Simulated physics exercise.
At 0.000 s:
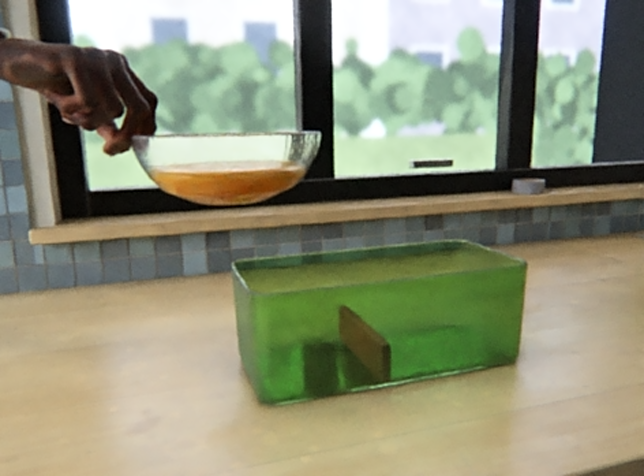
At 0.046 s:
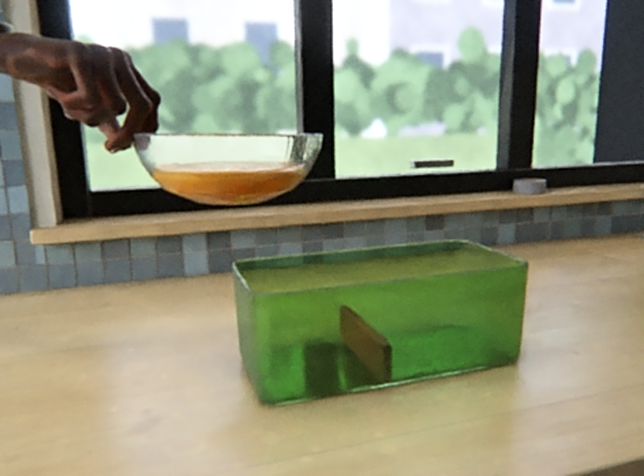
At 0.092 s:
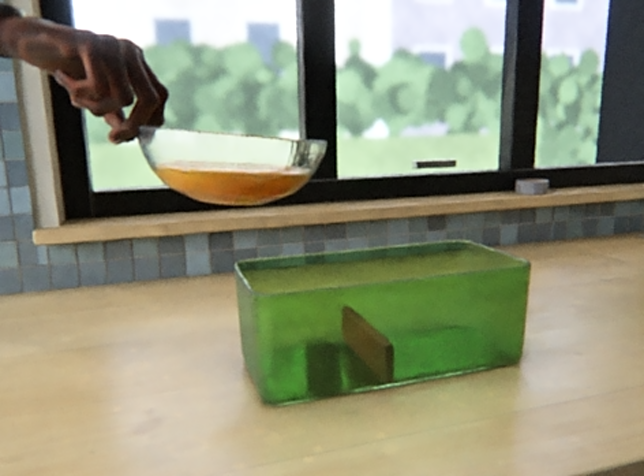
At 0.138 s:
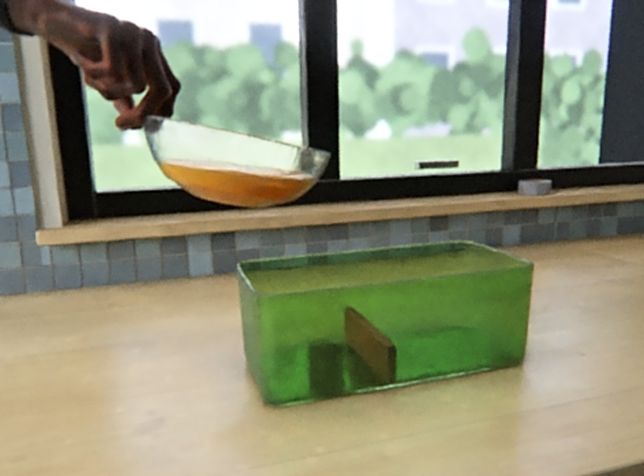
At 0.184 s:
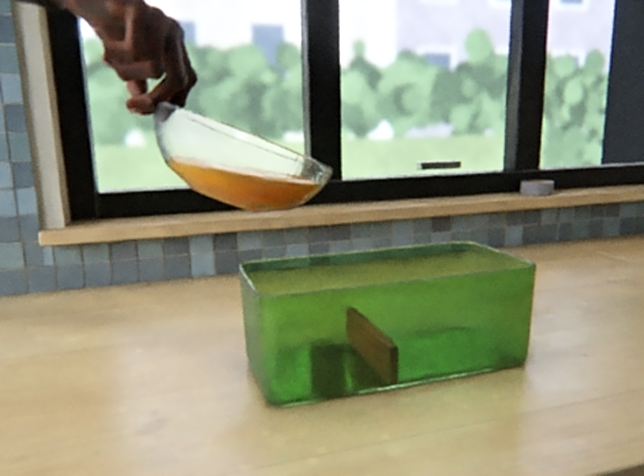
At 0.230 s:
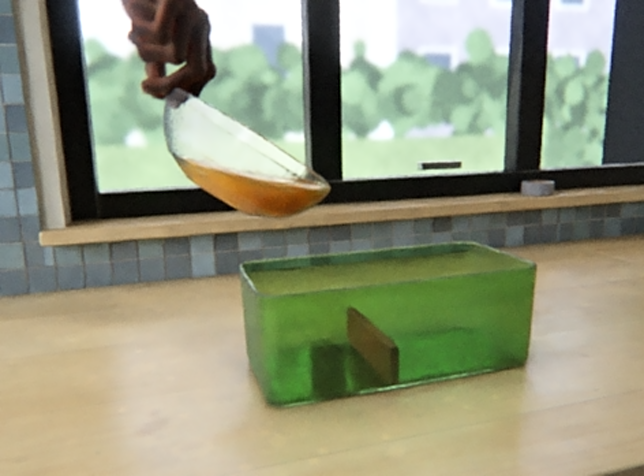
A hand tilting a clear round bowl of orange juice steadily rightwards above an empty green oblong basin on a worktop.
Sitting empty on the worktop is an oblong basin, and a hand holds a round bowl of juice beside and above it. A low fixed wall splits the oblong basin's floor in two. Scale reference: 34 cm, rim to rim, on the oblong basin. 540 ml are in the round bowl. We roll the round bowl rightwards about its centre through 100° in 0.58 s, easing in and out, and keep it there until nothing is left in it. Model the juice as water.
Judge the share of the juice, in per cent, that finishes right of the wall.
19 percent, roughly.
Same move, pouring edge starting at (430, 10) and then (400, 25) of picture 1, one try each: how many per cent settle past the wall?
Result: 70 per cent, then 70 per cent.
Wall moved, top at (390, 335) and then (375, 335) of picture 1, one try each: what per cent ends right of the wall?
Result: 30 per cent, then 20 per cent.
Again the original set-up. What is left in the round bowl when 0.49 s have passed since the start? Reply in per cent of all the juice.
At that time about 3 in a hundred parts are still held.
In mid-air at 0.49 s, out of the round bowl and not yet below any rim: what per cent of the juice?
Close to 20 in a hundred.
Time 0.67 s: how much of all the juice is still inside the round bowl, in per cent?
Share remaining: Approx. 0 %.
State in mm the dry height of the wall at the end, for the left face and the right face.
For the left, around 26 mm; for the right, around 42 mm.
After 0.49 s the tilt is 94° and 3 per cent is still to pour, 67 is left of the wall and 9 right of it.
After 0.67 s the tilt is 100° and 0 per cent is still to pour, 73 is left of the wall and 15 right of it.
After 0.87 s the tilt is 100° and 0 per cent is still to pour, 71 is left of the wall and 18 right of it.
After 1.08 s the tilt is 100° and 0 per cent is still to pour, 72 is left of the wall and 19 right of it.
In the end 72 per cent lies left of the wall, 19 right of it and 10 outside.
